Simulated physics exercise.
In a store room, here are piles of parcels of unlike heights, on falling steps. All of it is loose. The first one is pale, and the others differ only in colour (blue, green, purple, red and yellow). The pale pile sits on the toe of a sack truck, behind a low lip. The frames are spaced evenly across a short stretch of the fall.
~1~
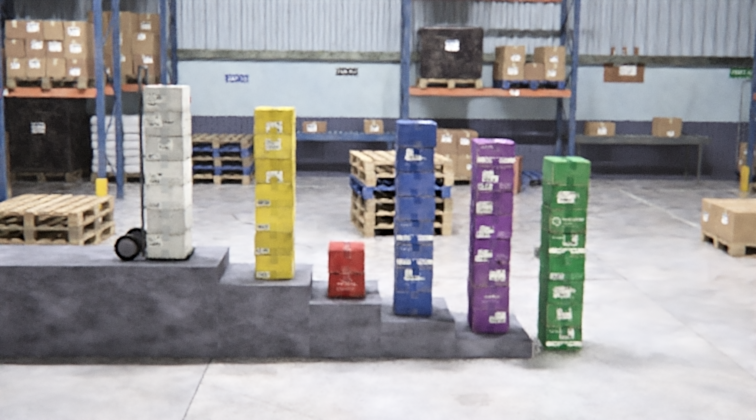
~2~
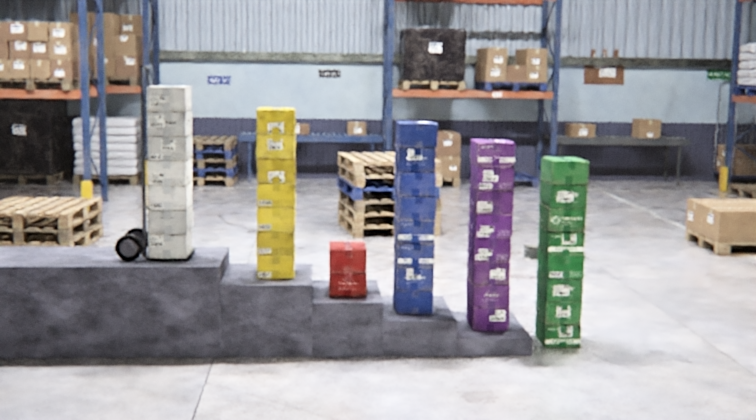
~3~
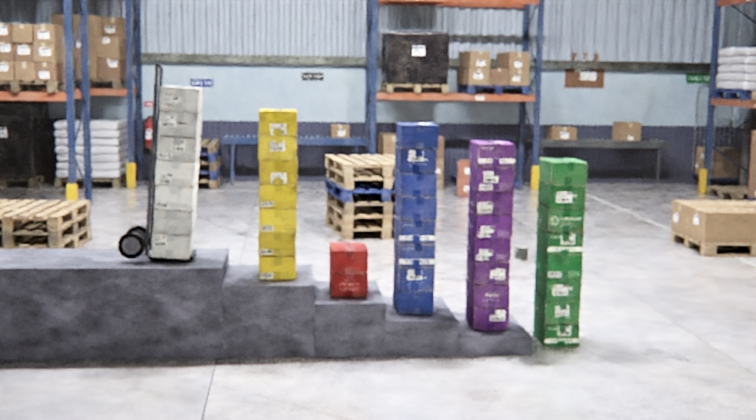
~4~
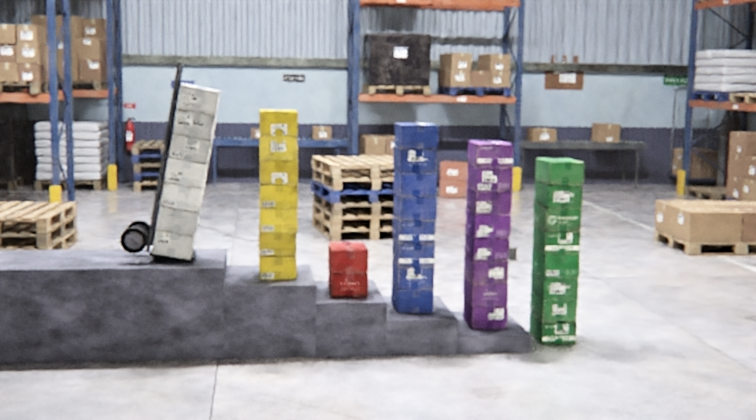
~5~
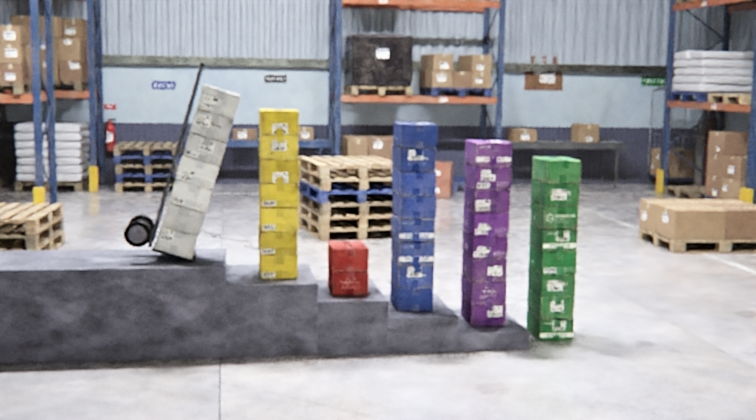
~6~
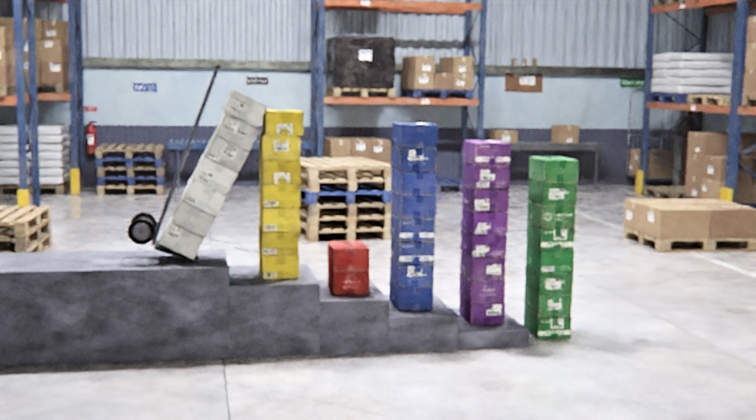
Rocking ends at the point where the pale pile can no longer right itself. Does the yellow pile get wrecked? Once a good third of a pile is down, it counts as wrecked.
Yes.
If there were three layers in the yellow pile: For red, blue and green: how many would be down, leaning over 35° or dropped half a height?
You'd end up with red at 0, blue at 0 and green at 0.
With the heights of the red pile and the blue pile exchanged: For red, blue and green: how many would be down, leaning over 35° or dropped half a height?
Red: 8, blue: 0, green: 6.
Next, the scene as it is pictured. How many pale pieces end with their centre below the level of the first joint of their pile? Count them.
Count: 4.
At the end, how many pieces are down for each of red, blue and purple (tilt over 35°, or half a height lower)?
Tally: Red = 0, blue = 7, purple = 7.
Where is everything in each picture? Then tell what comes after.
In the first picture (pixels give the middle of a visible side; the camera moves round a little), truck frame (140, 106) level; top yellow parcel (274, 122); top purple parcel (496, 155); none of the others has stirred.
In the second picture, truck frame (143, 106) level; top yellow parcel (276, 122).
In the third picture, truck frame (155, 105) rocked barely, top of the pale pile leaning barely; top yellow parcel (278, 123); none of the others has stirred.
In the fourth picture, truck frame (173, 103) rocked a little, top of the pale pile leaning a little; top yellow parcel (279, 124); none of the others has stirred.
In the fifth picture, truck frame (191, 102) rocked clearly, top of the pale pile leaning clearly; top yellow parcel (280, 123); none of the others has stirred.
In the sixth picture, truck frame (205, 103) rocked clearly, top of the pale pile leaning clearly; top yellow parcel (285, 124) a little from its place; top green parcel (561, 171); one has shifted.
Shortly afterwards, 7 of the pale pile down; 6 of the 7 yellow parcels down (6 of 33 in all colours); top yellow parcel tilted well over, about its own height lower.
Next, 7 of the pale pile down; 6 of the 7 yellow parcels down (9 of 33 in all colours); top yellow parcel tilted well over, some five heights lower; top blue parcel tilted well over, half its height lower.
Some moments later, 7 of the pale pile down; 6 of the 7 yellow parcels down (27 of 33 in all colours); top yellow parcel tilted well over, some six heights lower; top green parcel on its side.
In the end, 6 of the pale pile down; 6 of the 7 yellow parcels down (26 of 33 in all colours); top yellow parcel tilted well over, some six heights lower; top green parcel upside down. From the last view, middles, top yellow parcel near (452, 252).
